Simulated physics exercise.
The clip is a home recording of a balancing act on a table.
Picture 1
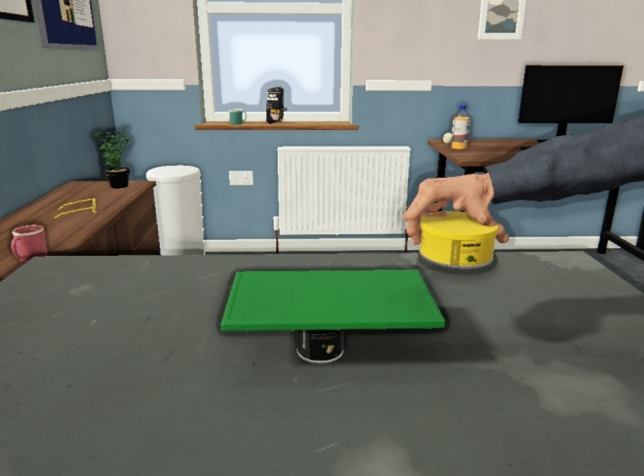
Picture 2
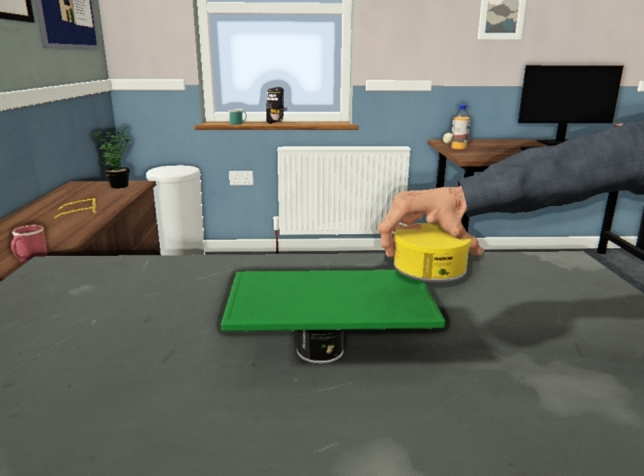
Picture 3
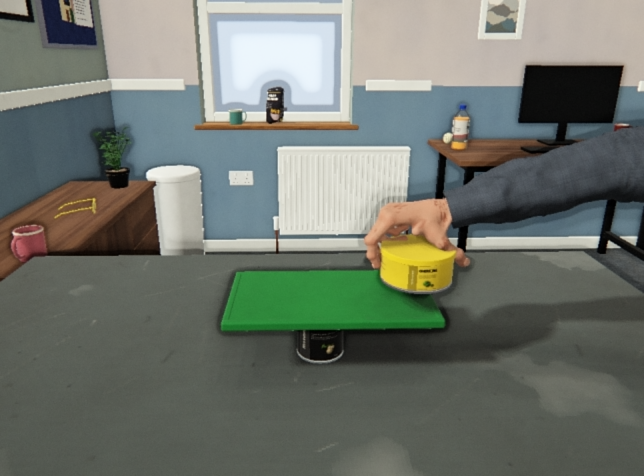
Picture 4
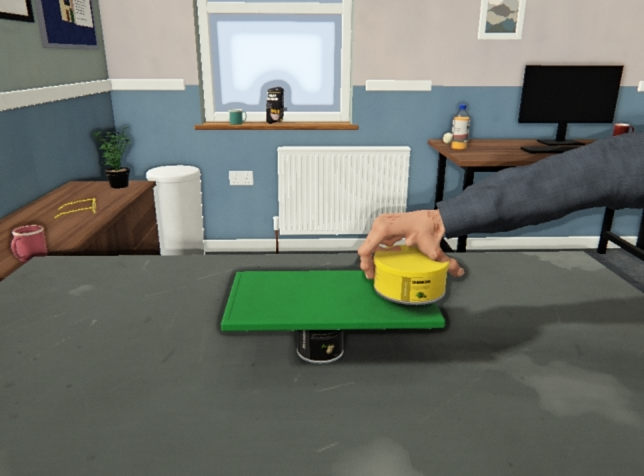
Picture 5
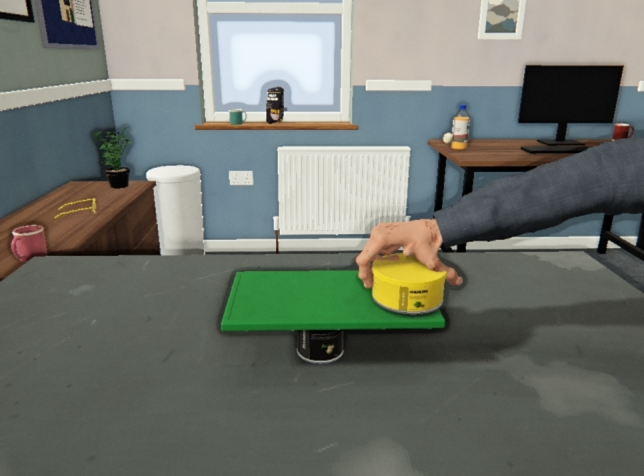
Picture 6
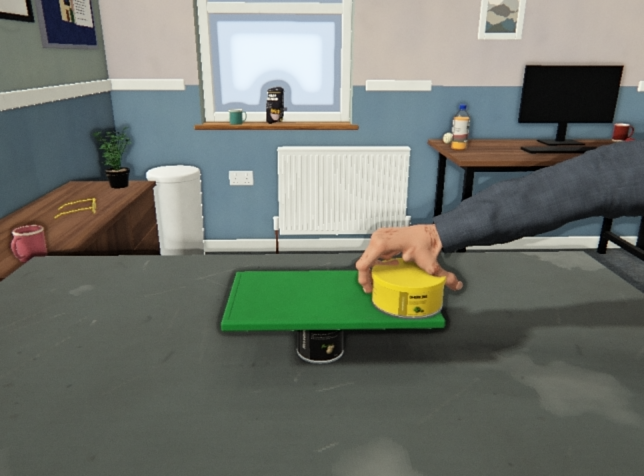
The video shows a hand holding a yellow tub above the right side of a green lid balanced on a dark can on a table, moving it left and lowering it onto the lid's right end, still gripping it.
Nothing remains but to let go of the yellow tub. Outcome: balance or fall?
Looks to me like it is not stable after that.
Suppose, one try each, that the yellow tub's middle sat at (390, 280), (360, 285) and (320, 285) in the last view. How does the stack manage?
So, first go it comes down, second go it stays put, third go it stays put.
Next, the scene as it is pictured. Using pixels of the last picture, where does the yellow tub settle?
Around (414, 330).
Then, 0.20 s after the last picture, yellow tub tipped 8° from how it was near (411, 296); green lid tipped 8° from how it was.
Then, 0.30 s after the last picture, yellow tub now fallen; green lid tipped 28° from how it was.
Then, 0.40 s after the last picture, green lid tipped 41° from how it was.
Then, 0.50 s after the last picture, green lid tipped 40° from how it was.
At rest, fallen, yellow tub; tipped over in the stack, green lid; black tin in place. Seen from the same camera at the end, yellow tub near (414, 330). The stack loses its balance.
